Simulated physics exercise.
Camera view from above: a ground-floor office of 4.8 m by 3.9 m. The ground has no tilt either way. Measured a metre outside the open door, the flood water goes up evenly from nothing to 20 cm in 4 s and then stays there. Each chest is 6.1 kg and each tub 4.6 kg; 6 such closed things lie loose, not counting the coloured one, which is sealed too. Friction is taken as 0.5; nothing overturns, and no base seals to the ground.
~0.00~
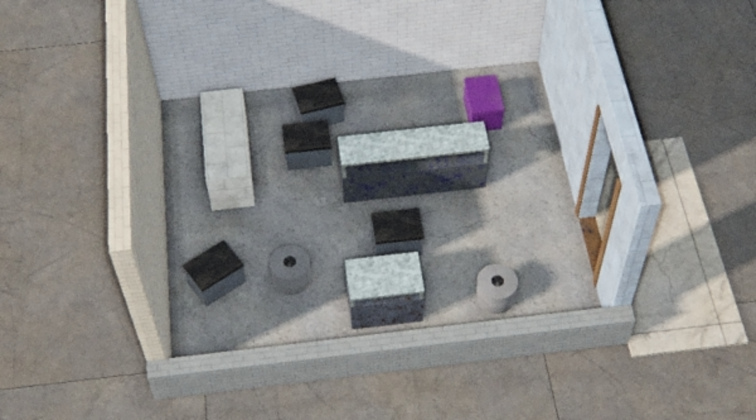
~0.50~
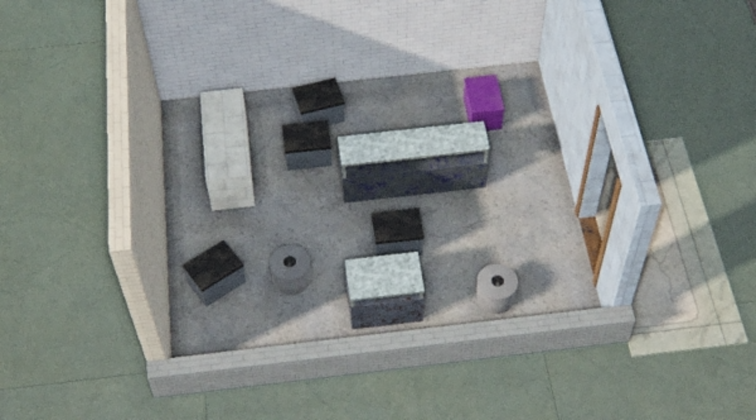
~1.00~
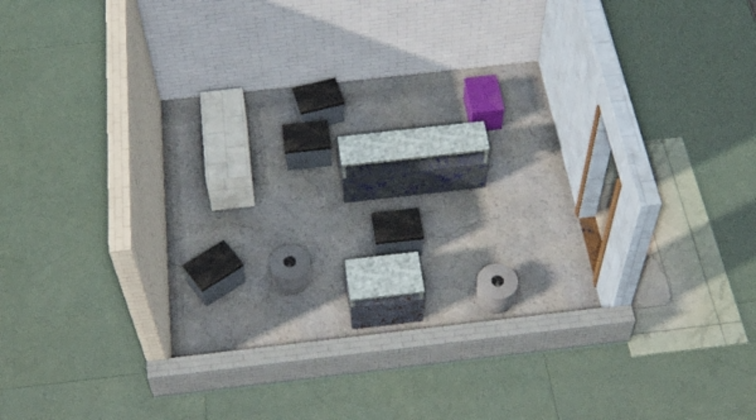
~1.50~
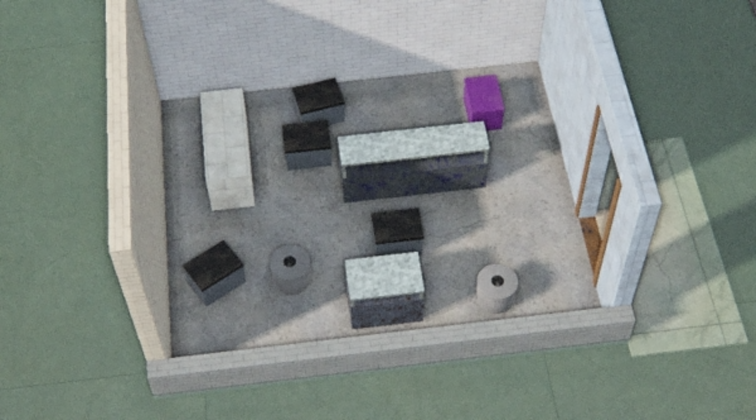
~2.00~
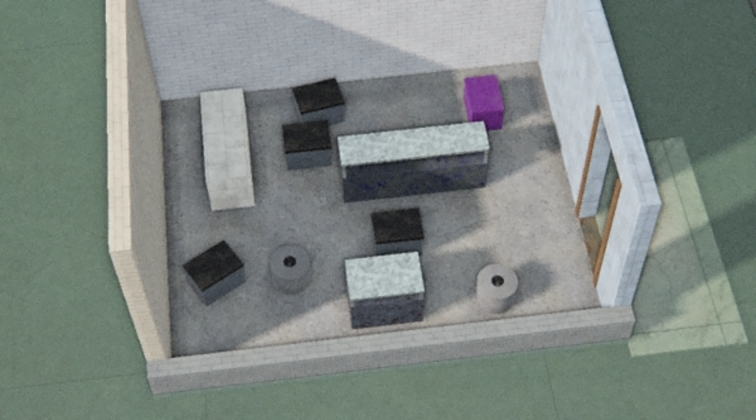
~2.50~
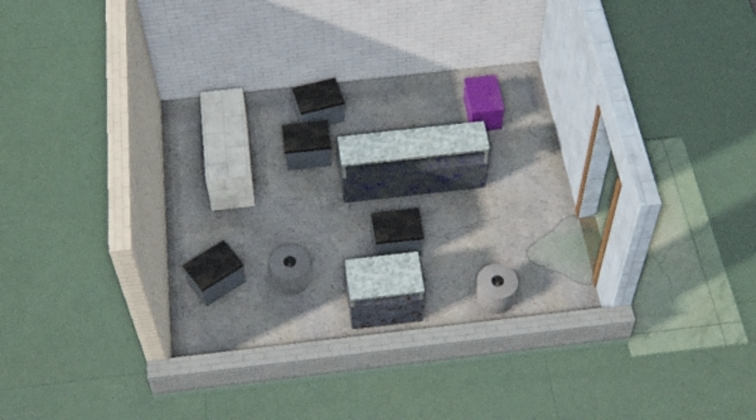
At first, a roofless room with chests, tubs and a purple chest near the back stands on dry brown ground. Then greenish water covers the ground outside, gradually spreading over the pale slab by the door on the right. Finally, a small patch spreads inside the doorway, while the objects stay still.
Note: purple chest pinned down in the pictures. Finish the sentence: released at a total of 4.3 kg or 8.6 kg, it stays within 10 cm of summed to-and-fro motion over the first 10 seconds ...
... with the lower total already.
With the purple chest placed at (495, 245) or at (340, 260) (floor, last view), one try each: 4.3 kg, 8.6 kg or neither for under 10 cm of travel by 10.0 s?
Both masses fail; both masses fail.
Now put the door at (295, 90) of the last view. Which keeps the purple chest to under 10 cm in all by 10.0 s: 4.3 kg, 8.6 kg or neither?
Short version: Neither mass is sufficient.
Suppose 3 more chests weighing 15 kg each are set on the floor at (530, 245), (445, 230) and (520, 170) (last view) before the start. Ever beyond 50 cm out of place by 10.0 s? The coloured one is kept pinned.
Taking them in order, the first is beyond the line, the second beyond the line and the third inside the line.
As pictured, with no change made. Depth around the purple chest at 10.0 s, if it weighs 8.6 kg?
Depth: Approx. 1 cm.
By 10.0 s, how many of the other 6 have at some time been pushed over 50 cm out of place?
I make that 3.
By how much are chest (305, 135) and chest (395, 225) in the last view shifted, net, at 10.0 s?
Respectively 0 and 300 cm.
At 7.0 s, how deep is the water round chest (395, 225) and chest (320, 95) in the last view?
Close to 4 and 0 centimetres.
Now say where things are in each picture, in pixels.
In the first frame, the purple chest at (484, 93), on the bottom; water covers 0.0 m2; 0 of 7 have shifted.
In the second frame, the purple chest at (484, 93) rests on the ground; water covers 0.0 m2; 0 of 7 have shifted.
In the third frame, the purple chest at (484, 93) rests on the ground; water covers 0.0 m2; 0 of 7 have shifted.
In the fourth frame, the purple chest at (484, 93), on the bottom; 0.0 m2 under water; 0 of 7 have shifted.
In the fifth frame, the purple chest at (484, 93), on the bottom; 0.0 m2 under water; 0 of 7 have shifted.
In the sixth frame, the purple chest at (484, 93), on the bottom; water covers 0.4 m2; 0 of 7 have shifted.
After 3.5 s the purple chest would be 0 cm from its start with 4.3 kg and 0 cm from its start with 8.6 kg; 0 cm of water round it then.
After 4.5 s the purple chest would be 0 cm from its start with 4.3 kg and 0 cm from its start with 8.6 kg; 0 cm of water round it then.
After 7.0 s the purple chest would be 0 cm from its start with 4.3 kg and 0 cm from its start with 8.6 kg; 1 cm of water round it then.
After 10.0 s the purple chest would be 0 cm from its start with 4.3 kg and 0 cm from its start with 8.6 kg; 1 cm of water round it then.
